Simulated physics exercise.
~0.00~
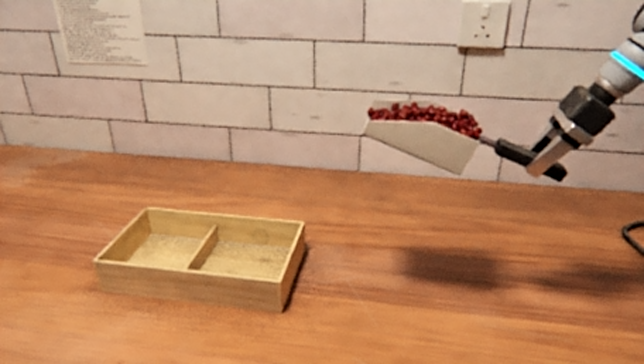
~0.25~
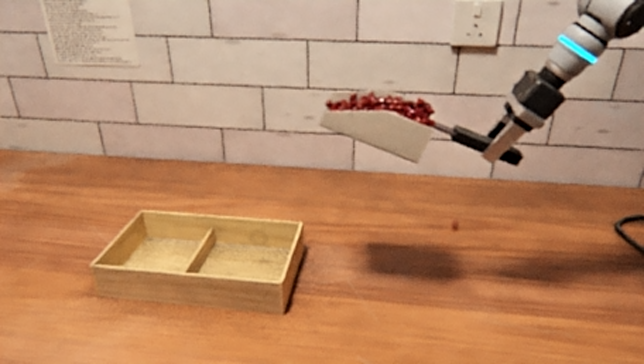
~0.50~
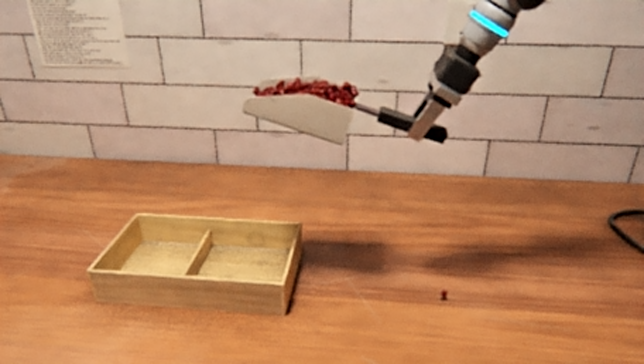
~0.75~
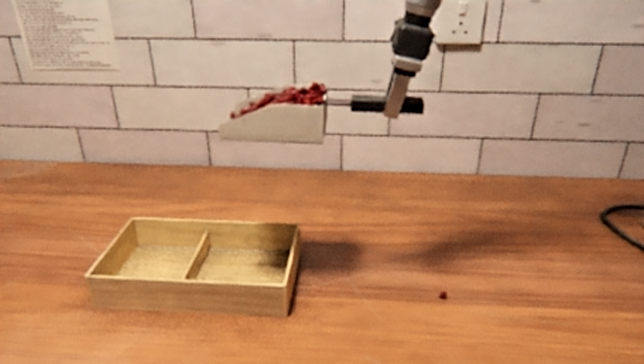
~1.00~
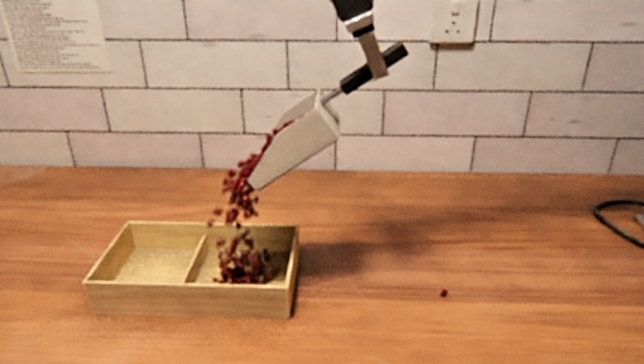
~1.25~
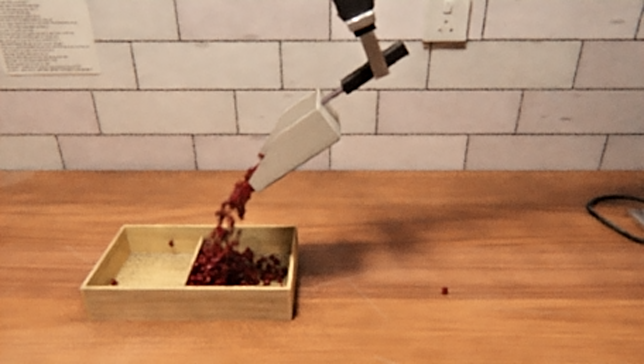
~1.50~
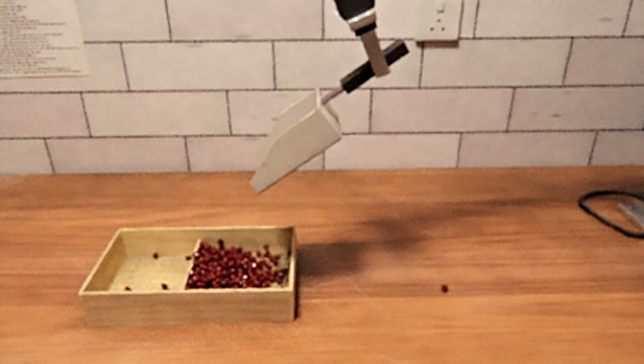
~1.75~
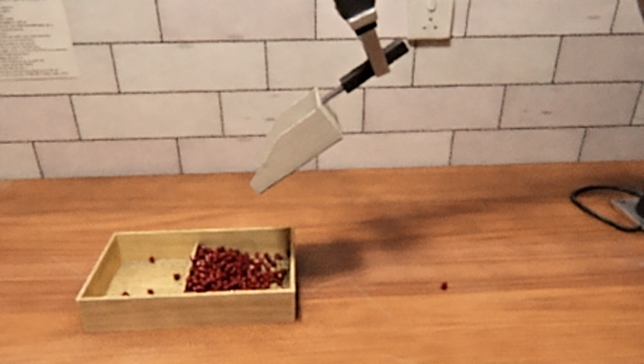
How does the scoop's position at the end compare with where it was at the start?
At the start the scoop was held off to the right of the box, and by the end it was farther left, above the right part of the box.
